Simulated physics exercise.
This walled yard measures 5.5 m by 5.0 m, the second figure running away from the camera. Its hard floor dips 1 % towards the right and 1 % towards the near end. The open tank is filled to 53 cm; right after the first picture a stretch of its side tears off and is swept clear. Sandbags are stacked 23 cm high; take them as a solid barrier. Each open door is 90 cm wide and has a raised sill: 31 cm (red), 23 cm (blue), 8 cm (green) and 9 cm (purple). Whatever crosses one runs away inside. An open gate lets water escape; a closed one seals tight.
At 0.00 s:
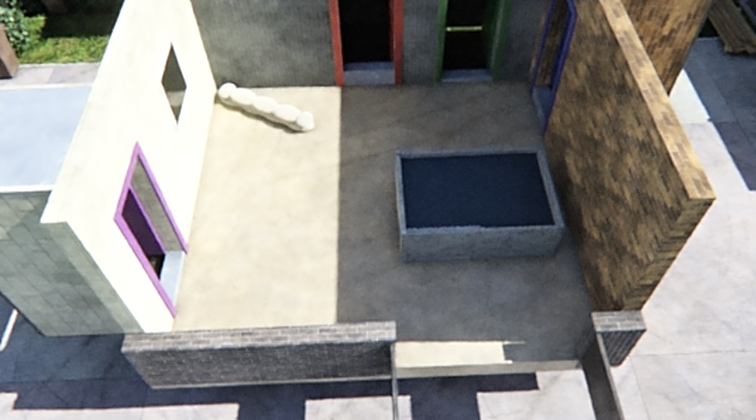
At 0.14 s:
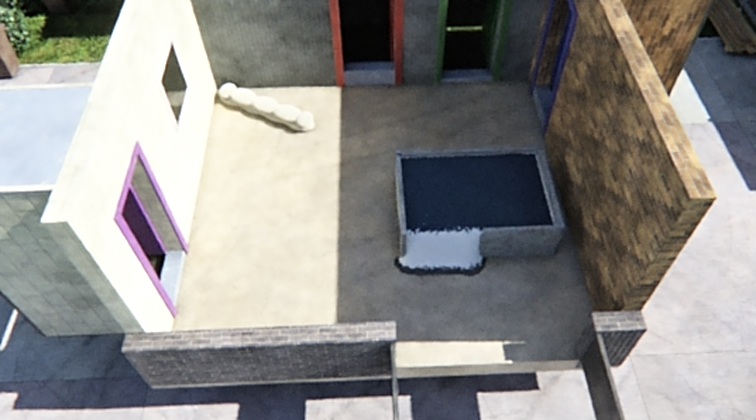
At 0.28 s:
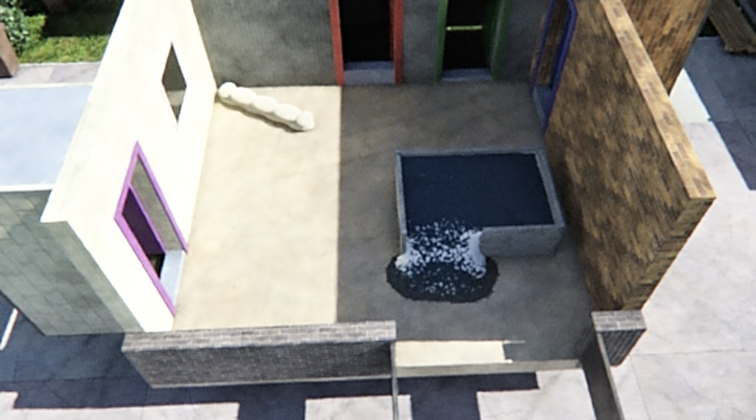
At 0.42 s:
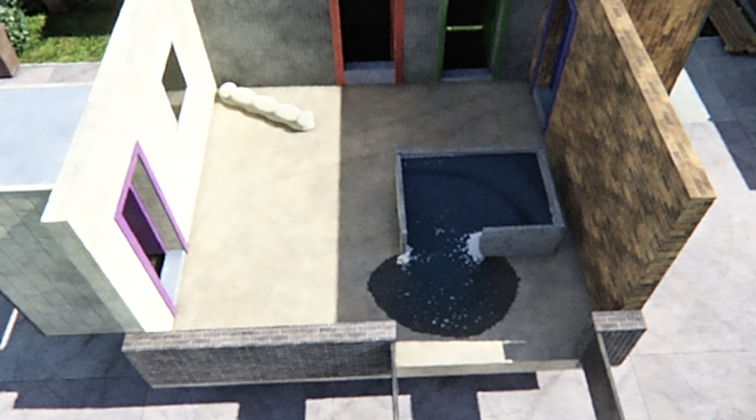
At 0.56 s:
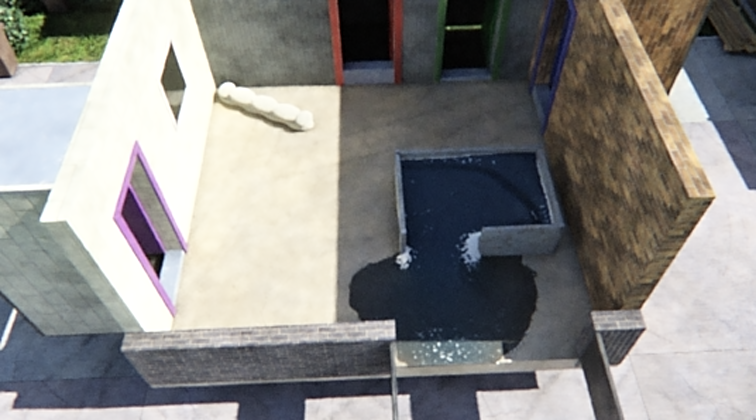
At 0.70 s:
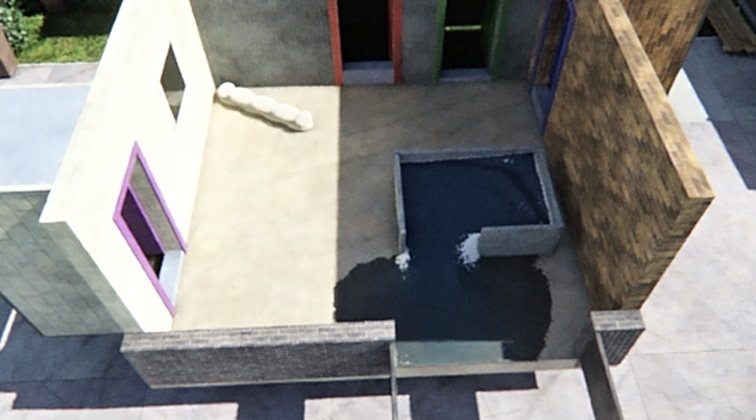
Walled yard with an open tank, its near side breaking open and dark water pouring out, spreading across the floor towards the near wall.
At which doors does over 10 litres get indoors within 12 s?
The water let in: At the red door it does not reach the limit; at the blue door it keeps below the limit; at the green door it keeps below the limit; at the purple door it keeps below the limit.
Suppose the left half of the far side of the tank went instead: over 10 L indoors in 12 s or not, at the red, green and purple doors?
Against that limit: Red below, green past it, purple below.
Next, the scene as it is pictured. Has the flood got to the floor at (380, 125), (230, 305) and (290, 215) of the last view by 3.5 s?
In turn: Dry, wet, still dry.
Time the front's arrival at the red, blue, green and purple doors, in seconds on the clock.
Red not in the 12 s, blue not within the 12 s, green not in the 12 s, purple 2.4 s.
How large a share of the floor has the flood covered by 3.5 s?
Near 30 per cent is wet.
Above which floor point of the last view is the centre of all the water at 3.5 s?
Near (414, 251).
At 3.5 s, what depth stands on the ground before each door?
In cm: Red 0, blue 0, green 0, purple 9.
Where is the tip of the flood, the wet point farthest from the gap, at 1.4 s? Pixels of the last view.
At about (266, 353).
After 1.4 s water covers 15 % of the floor and is deepest (28 cm) near (427, 263); red door not reached, blue door not reached, green door not reached, purple door not reached.
After 2.2 s water covers 20 % of the floor and is deepest (20 cm) near (380, 349); red door not reached, blue door not reached, green door not reached, purple door not reached.
After 3.5 s water covers 30 % of the floor and is deepest (14 cm) near (180, 357); red door not reached, blue door not reached, green door not reached, purple door 9 cm at the sill, 1 L in.
After 7.0 s water covers 50 % of the floor and is deepest (6 cm) near (394, 348); red door not reached, blue door not reached, green door not reached, purple door 4 cm at the sill, 1 L in.
After 12.0 s water covers 55 % of the floor and is deepest (4 cm) near (380, 349); red door not reached, blue door not reached, green door not reached, purple door 1 cm at the sill, 2 L in.
